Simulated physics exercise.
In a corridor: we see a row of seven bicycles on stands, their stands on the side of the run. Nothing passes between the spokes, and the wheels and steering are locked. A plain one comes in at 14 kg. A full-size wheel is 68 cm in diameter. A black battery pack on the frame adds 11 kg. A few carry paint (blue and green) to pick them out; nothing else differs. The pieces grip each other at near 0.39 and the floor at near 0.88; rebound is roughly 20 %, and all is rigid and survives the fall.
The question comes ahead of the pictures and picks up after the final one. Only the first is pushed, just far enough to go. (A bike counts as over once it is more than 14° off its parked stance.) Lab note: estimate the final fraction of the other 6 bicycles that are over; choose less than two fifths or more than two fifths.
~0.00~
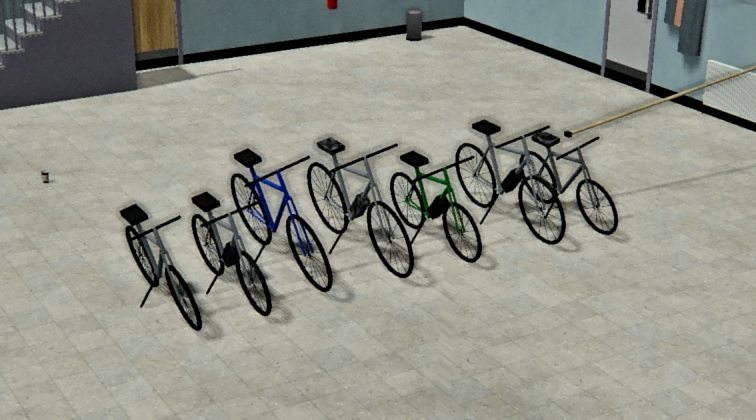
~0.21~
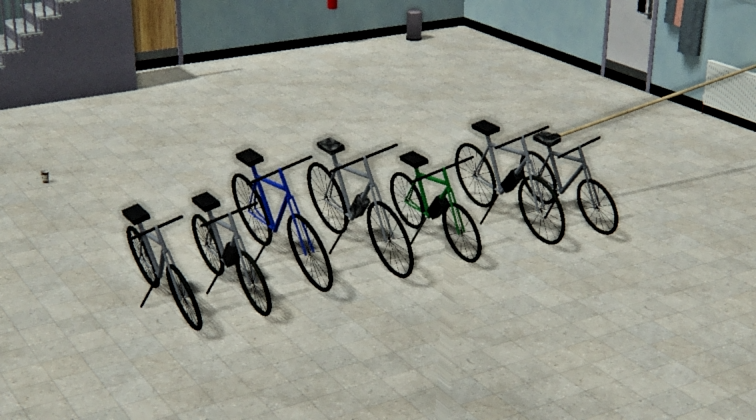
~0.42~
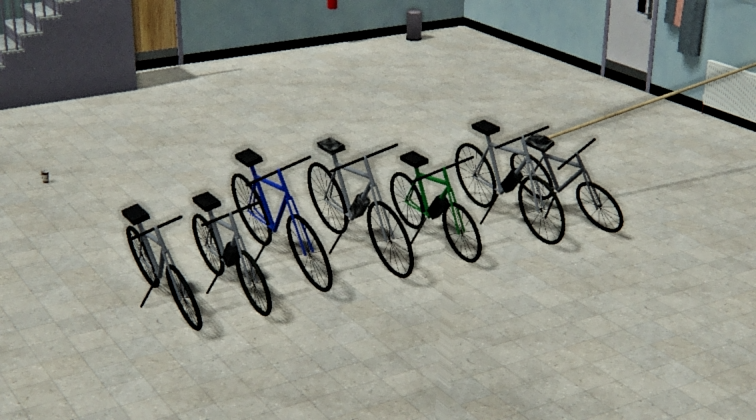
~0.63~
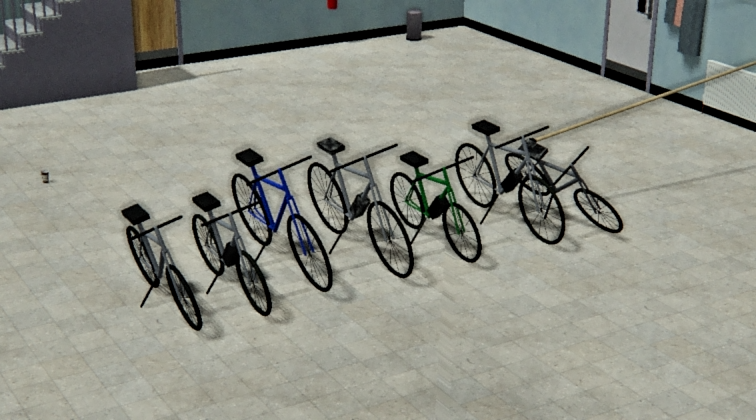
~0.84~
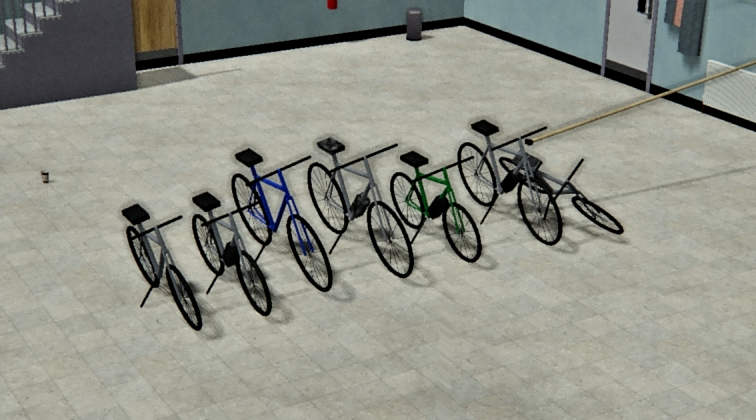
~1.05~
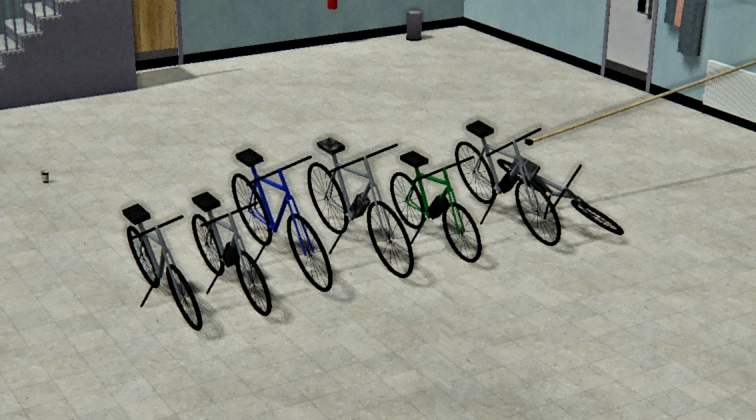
Estimate: Upwards of two fifths.
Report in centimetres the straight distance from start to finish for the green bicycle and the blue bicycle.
Moved: Green 50, blue 30.
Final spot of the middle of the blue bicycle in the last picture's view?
It settles close to (246, 224) in the last view.
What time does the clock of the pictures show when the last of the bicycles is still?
That is at about 3.0 s.
After 1.56 s, 1 of the 6 other bicycles over.
After 2.12 s, 3 of the 6 other bicycles over; green bicycle leaning 43°.
After 2.70 s, 4 of the 6 other bicycles over; green bicycle leaning 62°; blue bicycle leaning 26°.
At rest (3.3 s), 4 of the 6 other bicycles over; green bicycle leaning 62°; blue bicycle leaning 34°. That is 67 per cent. Two left standing. As the last picture would show them, middles, green bicycle near (399, 229), blue bicycle near (246, 224).
